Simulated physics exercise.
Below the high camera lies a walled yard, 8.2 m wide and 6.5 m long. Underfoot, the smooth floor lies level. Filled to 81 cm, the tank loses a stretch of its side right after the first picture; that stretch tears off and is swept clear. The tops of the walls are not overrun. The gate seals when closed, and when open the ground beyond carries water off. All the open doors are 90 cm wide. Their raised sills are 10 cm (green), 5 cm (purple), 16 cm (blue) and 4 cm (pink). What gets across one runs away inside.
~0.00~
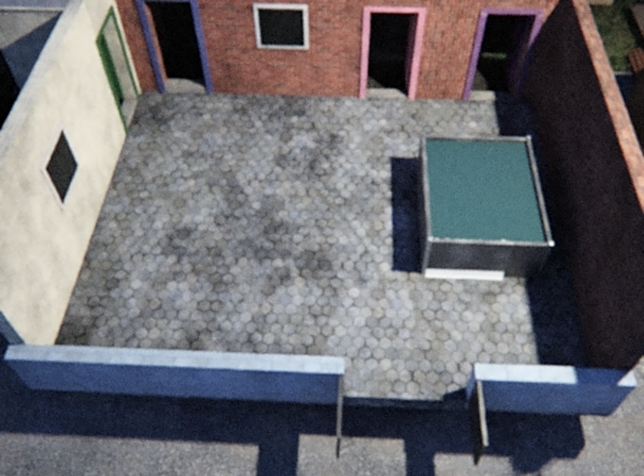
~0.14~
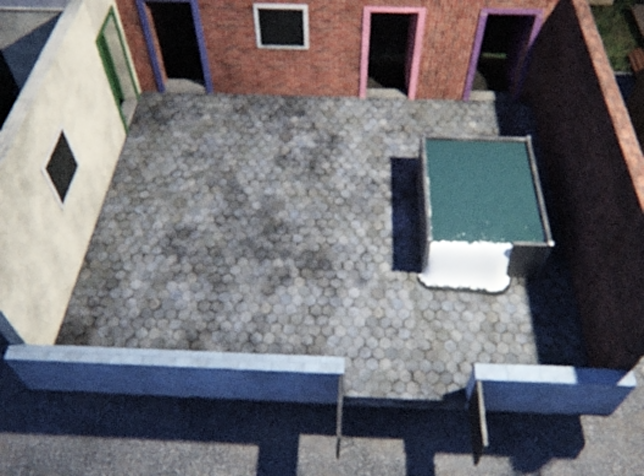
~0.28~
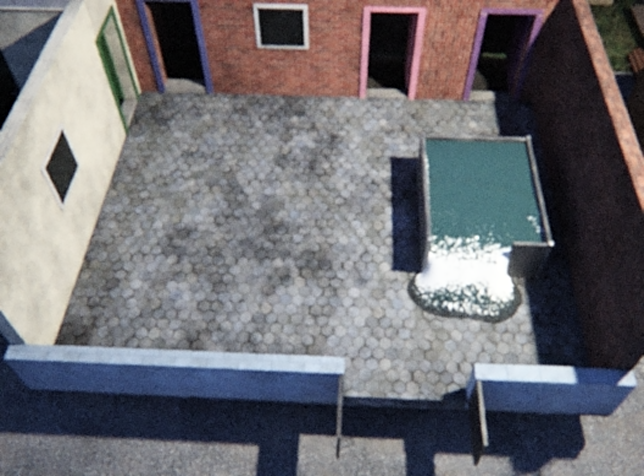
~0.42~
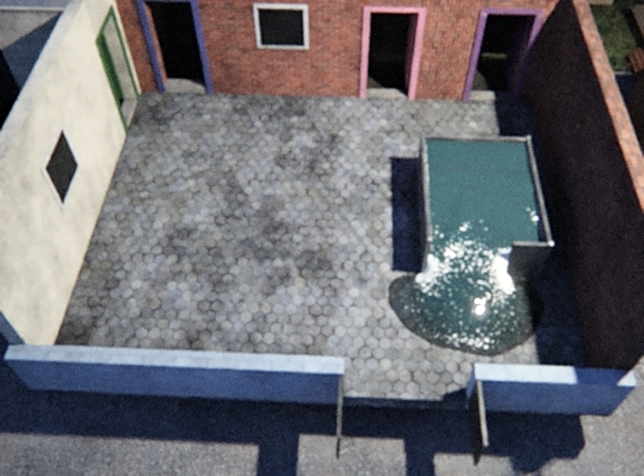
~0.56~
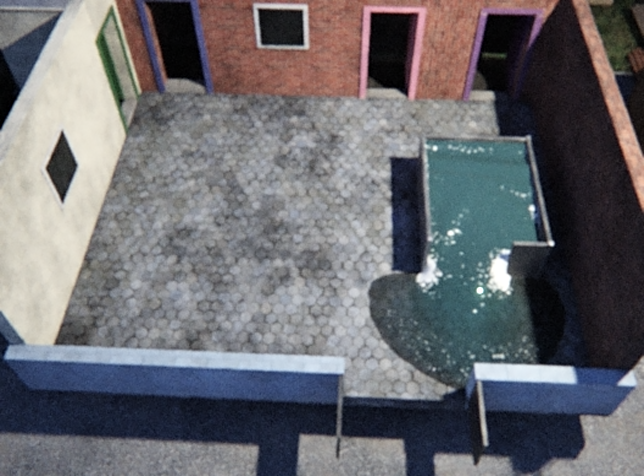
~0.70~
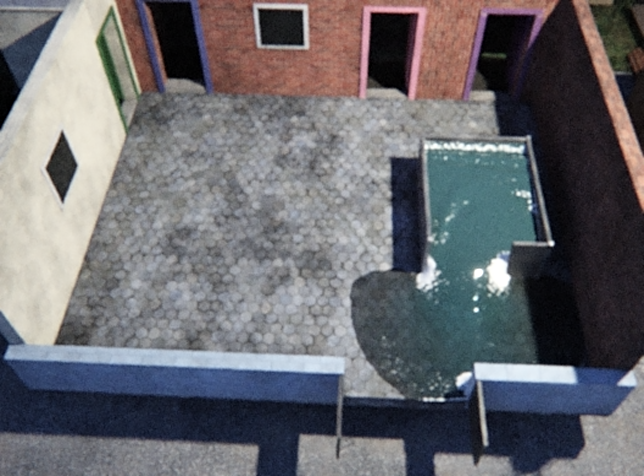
A tank in a walled yard bursts open at its front and water spreads across the paving.
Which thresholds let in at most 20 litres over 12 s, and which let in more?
Outcome: At the green door it looks set to land under the limit. At the purple door it looks set to land over the limit. At the blue door it looks set to land under the limit. At the pink door it looks set to land under the limit.
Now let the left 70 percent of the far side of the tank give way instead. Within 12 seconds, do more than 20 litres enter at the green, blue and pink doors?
Door by door - green: Out of bounds, blue: Within bounds, pink: Out of bounds.
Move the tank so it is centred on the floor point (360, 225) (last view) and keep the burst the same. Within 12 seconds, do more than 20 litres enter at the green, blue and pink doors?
Result - green door does not exceed it, blue door does not exceed it, pink door does not exceed it.
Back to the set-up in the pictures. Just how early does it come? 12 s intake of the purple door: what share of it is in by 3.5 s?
It comes to about 0 per cent.
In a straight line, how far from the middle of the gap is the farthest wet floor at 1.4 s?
3.4 m.
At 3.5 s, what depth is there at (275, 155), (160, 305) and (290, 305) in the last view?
Depths: About 0, 2 and 1 centimetres.
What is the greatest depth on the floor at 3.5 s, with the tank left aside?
Depth max: Approx. 25 cm.
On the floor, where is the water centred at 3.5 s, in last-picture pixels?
Close to (464, 266) in the last picture.
After 1.4 s water covers 15 % of the floor and is deepest (50 cm) near (591, 391); green door not reached, purple door not reached, blue door not reached, pink door not reached.
After 2.2 s water covers 20 % of the floor and is deepest (48 cm) near (591, 391); green door not reached, purple door not reached, blue door not reached, pink door not reached.
After 3.5 s water covers 30 % of the floor and is deepest (25 cm) near (591, 391); green door not reached, purple door not reached, blue door not reached, pink door not reached.
After 7.0 s water covers 55 % of the floor and is deepest (13 cm) near (479, 386); green door not reached, purple door 9 cm at the sill, 74 L in, blue door not reached, pink door 2 cm at the sill, 0 L in.
After 12.0 s water covers 80 % of the floor and is deepest (6 cm) near (479, 386); green door 2 cm at the sill, 0 L in, purple door 5 cm at the sill, 101 L in, blue door 5 cm at the sill, 0 L in, pink door 2 cm at the sill, 0 L in.
